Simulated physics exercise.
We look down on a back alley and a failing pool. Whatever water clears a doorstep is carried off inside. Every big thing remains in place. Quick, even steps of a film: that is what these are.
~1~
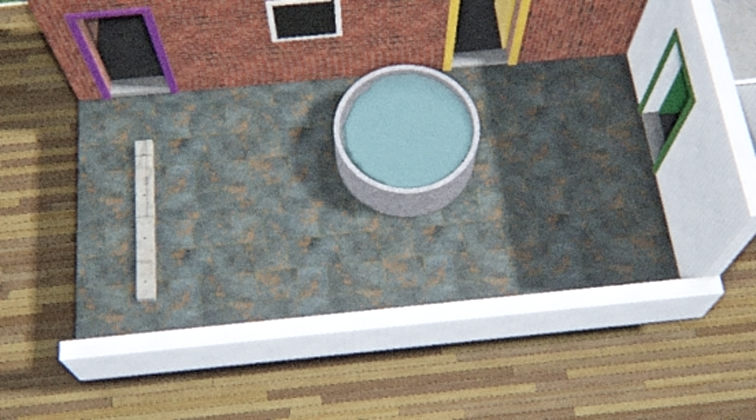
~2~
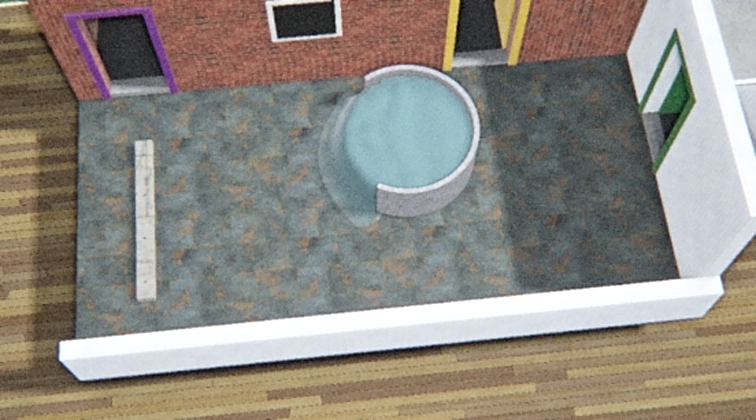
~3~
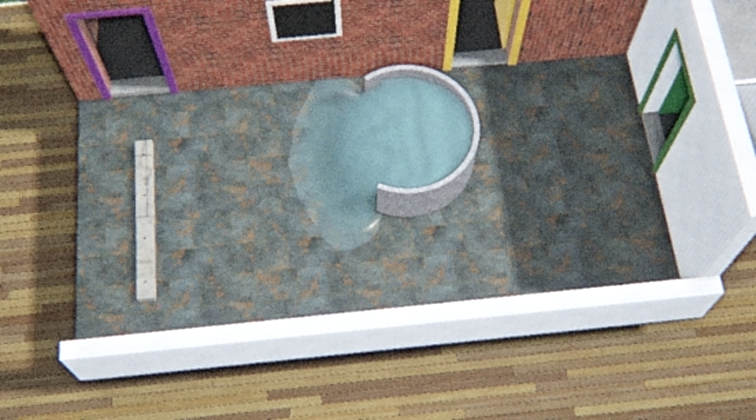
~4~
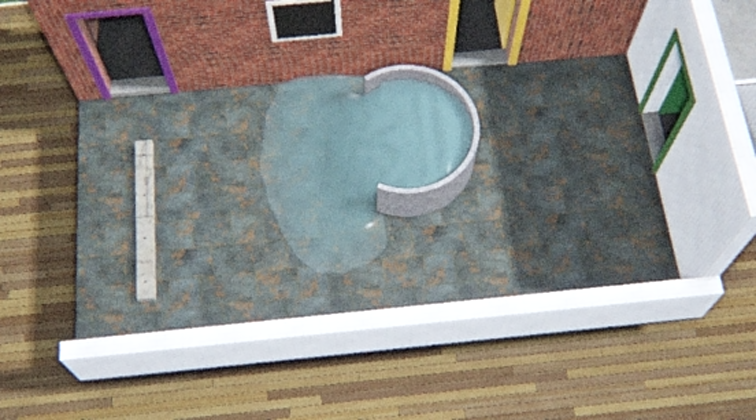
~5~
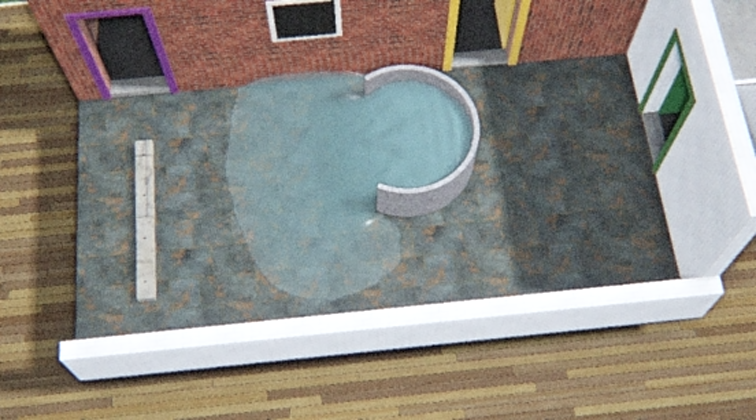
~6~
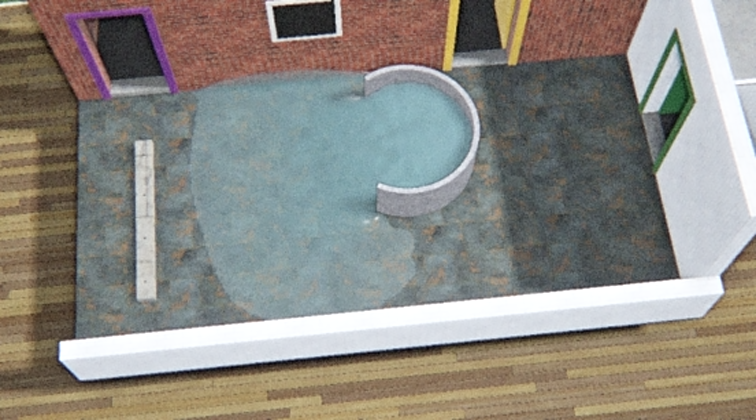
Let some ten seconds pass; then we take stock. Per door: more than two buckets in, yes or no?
Green door no, purple door no, yellow door no.
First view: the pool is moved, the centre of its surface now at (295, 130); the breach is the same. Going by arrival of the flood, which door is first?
I'd pick the purple-painted one.
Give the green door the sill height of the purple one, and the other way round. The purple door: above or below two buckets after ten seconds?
Observation: Purple door surpasses it.
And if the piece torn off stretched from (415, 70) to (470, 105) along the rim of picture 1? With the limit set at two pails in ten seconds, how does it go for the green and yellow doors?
As I see it, the green door door tops the mark and the yellow door door tops the mark.
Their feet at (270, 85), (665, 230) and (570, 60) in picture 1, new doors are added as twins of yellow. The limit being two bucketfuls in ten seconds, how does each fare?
Well, the first one overshoots, the next doesn't reach it, and the last doesn't reach it.
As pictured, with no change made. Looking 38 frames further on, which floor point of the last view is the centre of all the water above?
Somewhere near (292, 207).
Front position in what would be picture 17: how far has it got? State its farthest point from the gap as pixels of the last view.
My best guess is about (94, 354).
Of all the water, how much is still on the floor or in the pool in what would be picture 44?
I make it around 52 per cent.
A moment on, water covers 45 % of the floor; the green door not reached, the purple door wet at the sill, nothing in, the yellow door not reached.
Next, water covers 55 % of the floor; the green door not reached, the purple door wet at the sill, nothing in, the yellow door wet at the sill, nothing in.
Then, water covers 55 % of the floor; the green door not reached, the purple door under two buckets in, the yellow door wet at the sill, nothing in.
Later, water covers 65 % of the floor; the green door not reached, the purple door under two buckets in, the yellow door wet at the sill, nothing in.
In the end, water covers 85 % of the floor; the green door wet at the sill, nothing in, the purple door under two buckets in, the yellow door wet at the sill, nothing in.
